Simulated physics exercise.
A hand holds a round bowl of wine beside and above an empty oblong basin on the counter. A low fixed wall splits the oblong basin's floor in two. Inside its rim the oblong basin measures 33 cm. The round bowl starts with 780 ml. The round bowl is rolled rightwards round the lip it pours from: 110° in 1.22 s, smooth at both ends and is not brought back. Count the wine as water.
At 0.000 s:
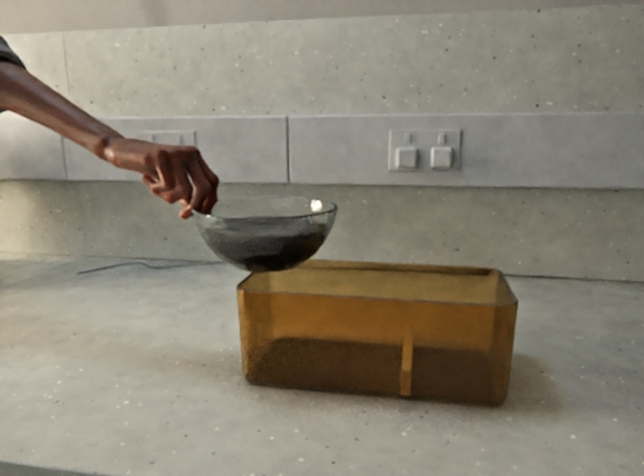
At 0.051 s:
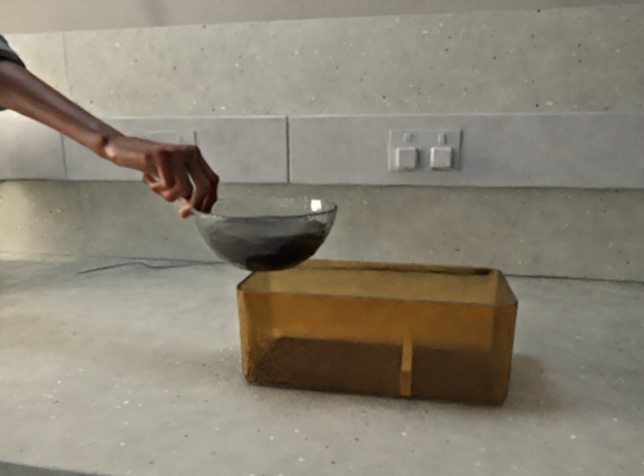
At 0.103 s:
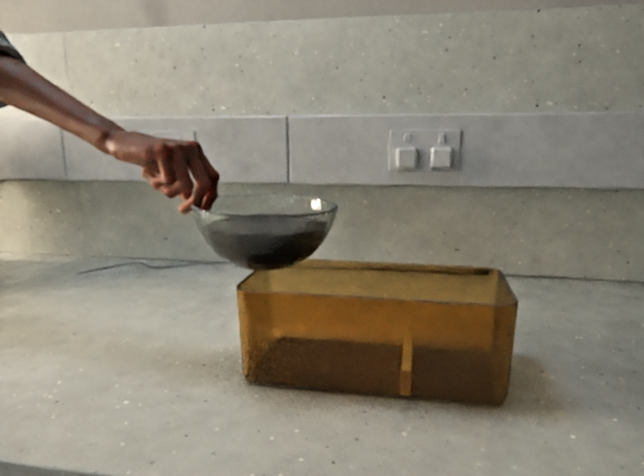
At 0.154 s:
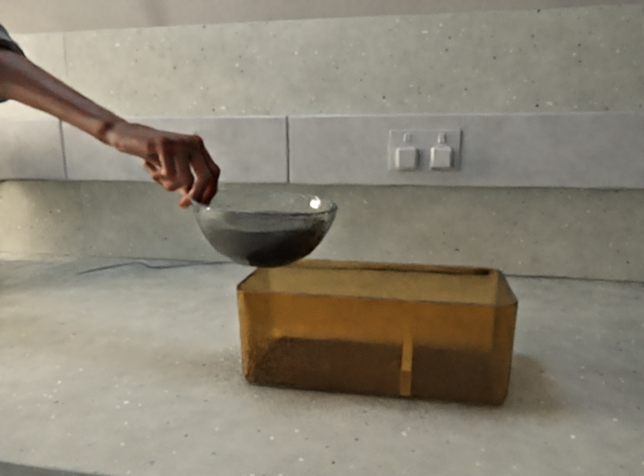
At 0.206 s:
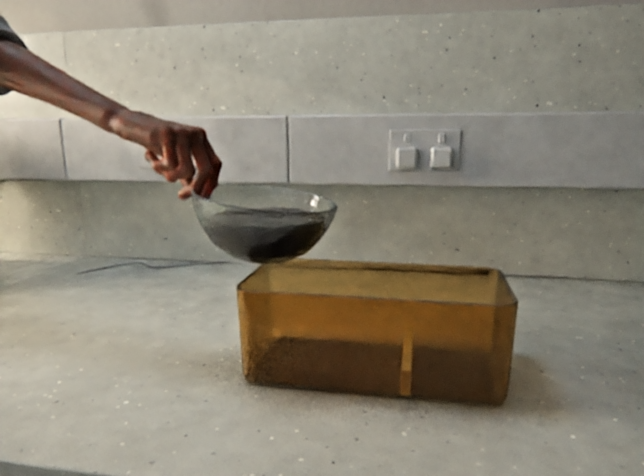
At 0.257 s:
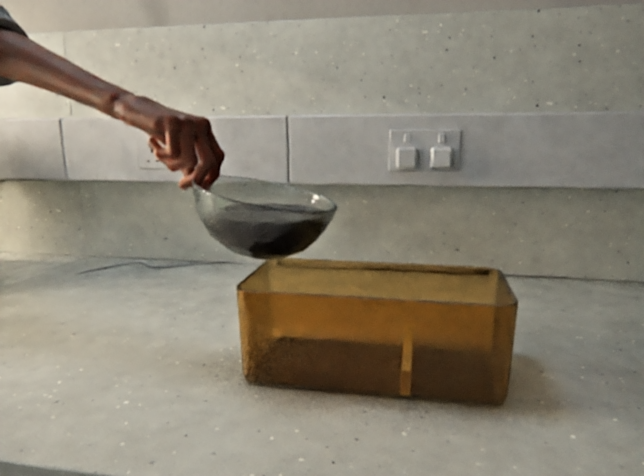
In the video, a hand holds a clear round bowl of dark liquid above the left end of an empty amber oblong basin on a gray counter, keeping it nearly still, then slowly tilting it slightly to the right.
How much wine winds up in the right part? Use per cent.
About 62 per cent.
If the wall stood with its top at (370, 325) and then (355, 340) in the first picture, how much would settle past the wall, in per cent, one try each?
First 95, then 90 per cent.
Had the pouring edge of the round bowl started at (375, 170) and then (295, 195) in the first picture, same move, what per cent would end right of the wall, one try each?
In turn about 55 and 15 per cent.
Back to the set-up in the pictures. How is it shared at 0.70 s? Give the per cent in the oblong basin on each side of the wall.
Left about 12, right about 0.
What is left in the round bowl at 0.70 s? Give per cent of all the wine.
Near 50 in a hundred.
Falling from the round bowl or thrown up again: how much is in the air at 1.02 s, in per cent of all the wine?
About 8 per cent.
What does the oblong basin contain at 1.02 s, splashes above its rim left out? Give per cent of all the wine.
Near 92 in a hundred.
Then, 0.70 s in, the tilt is 67° and 50 per cent is still to pour, 12 is left of the wall and 0 right of it.
Then, 1.02 s in, the tilt is 103° and 0 per cent is still to pour, 25 is left of the wall and 67 right of it.
Then, 1.35 s in, the tilt is 110° and 0 per cent is still to pour, 34 is left of the wall and 65 right of it.
Then, 1.72 s in, the tilt is 110° and 0 per cent is still to pour, 37 is left of the wall and 62 right of it.
Finally, 37 per cent lies left of the wall, 62 right of it and 1 outside.
